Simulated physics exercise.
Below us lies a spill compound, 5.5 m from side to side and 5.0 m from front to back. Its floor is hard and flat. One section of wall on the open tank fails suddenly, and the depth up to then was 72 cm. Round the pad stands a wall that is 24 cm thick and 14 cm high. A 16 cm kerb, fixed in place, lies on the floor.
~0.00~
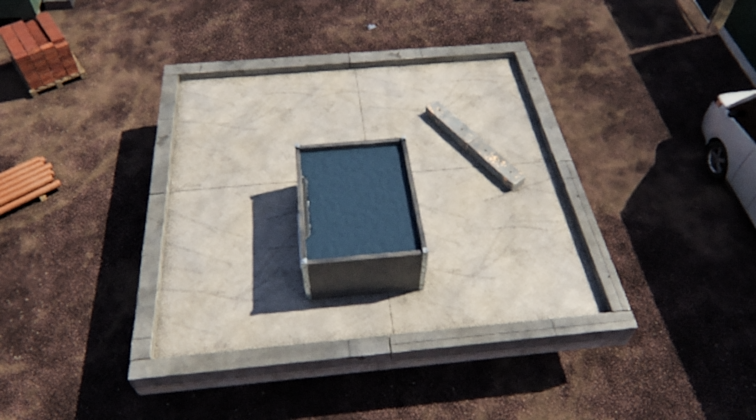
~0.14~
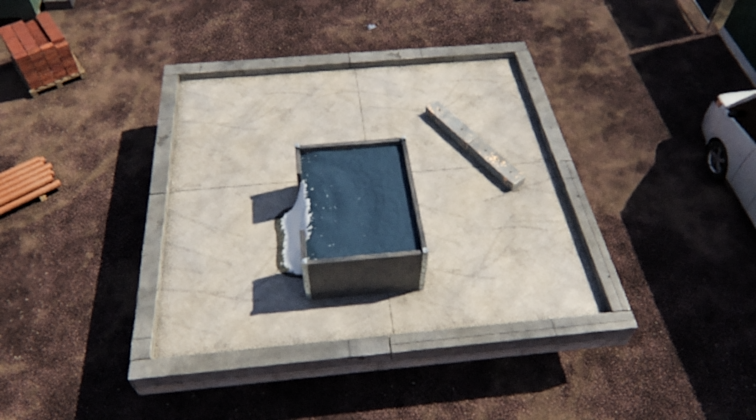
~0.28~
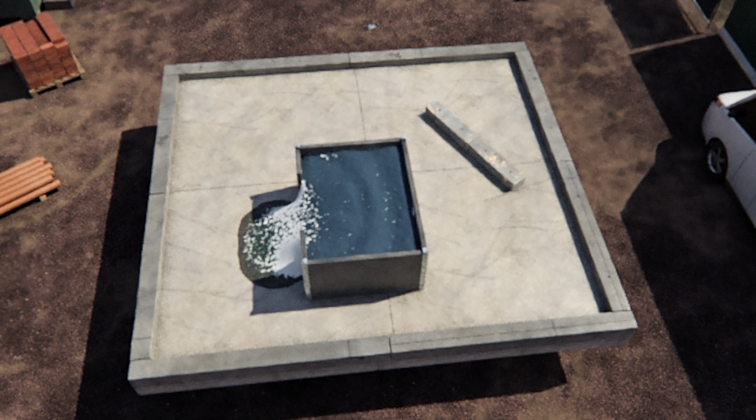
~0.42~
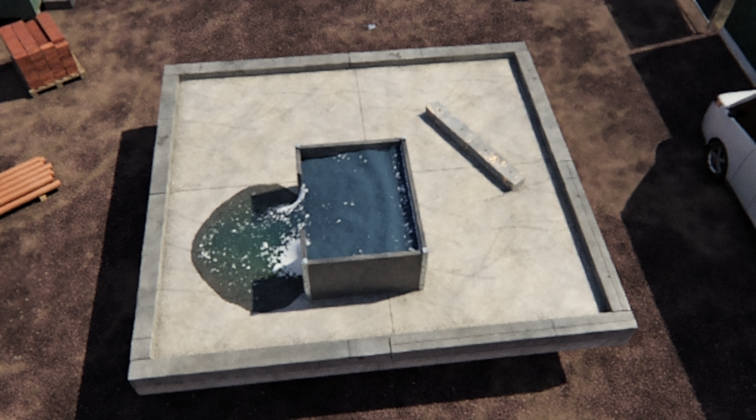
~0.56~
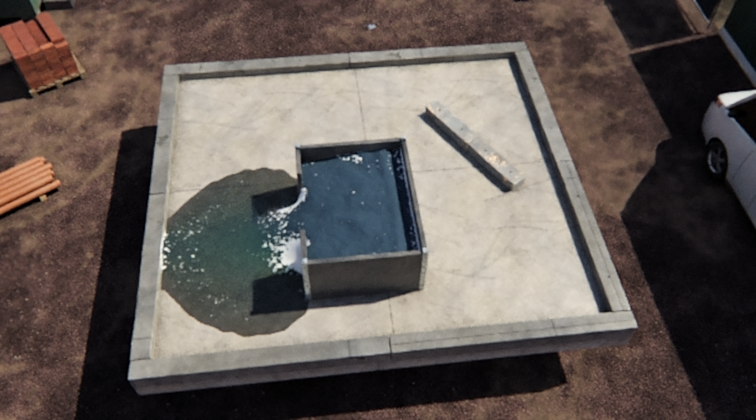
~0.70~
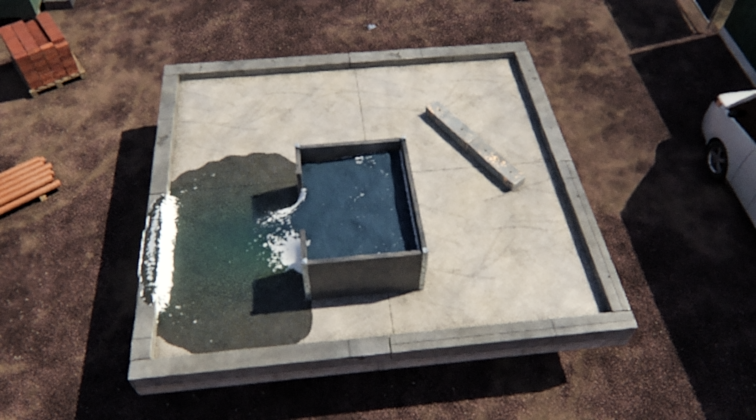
Water bursts through the tank's left side and spreads across the pad to the low wall.
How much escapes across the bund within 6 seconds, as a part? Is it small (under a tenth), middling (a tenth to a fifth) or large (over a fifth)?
It is large, over a fifth.
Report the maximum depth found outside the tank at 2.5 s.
Max around 26 cm.
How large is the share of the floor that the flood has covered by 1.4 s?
Close to 25 in a hundred parts are wet.
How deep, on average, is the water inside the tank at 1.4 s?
Around 40 cm on average.
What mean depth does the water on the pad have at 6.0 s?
About 4 cm.
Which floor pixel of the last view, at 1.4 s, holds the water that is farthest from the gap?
Near (179, 107).
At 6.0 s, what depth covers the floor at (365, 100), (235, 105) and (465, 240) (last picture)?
In that order: 4, 9 and 0 cm.
After 1.1 s water covers 20 % of the floor and is deepest (42 cm) near (155, 362); 0 % is over the wall.
After 1.4 s water covers 25 % of the floor and is deepest (43 cm) near (167, 237); 3 % is over the wall.
After 2.5 s water covers 30 % of the floor and is deepest (26 cm) near (155, 362); 19 % is over the wall.
After 4.0 s water covers 45 % of the floor and is deepest (20 cm) near (155, 362); 26 % is over the wall.
After 6.0 s water covers 65 % of the floor and is deepest (13 cm) near (155, 362); 27 % is over the wall.
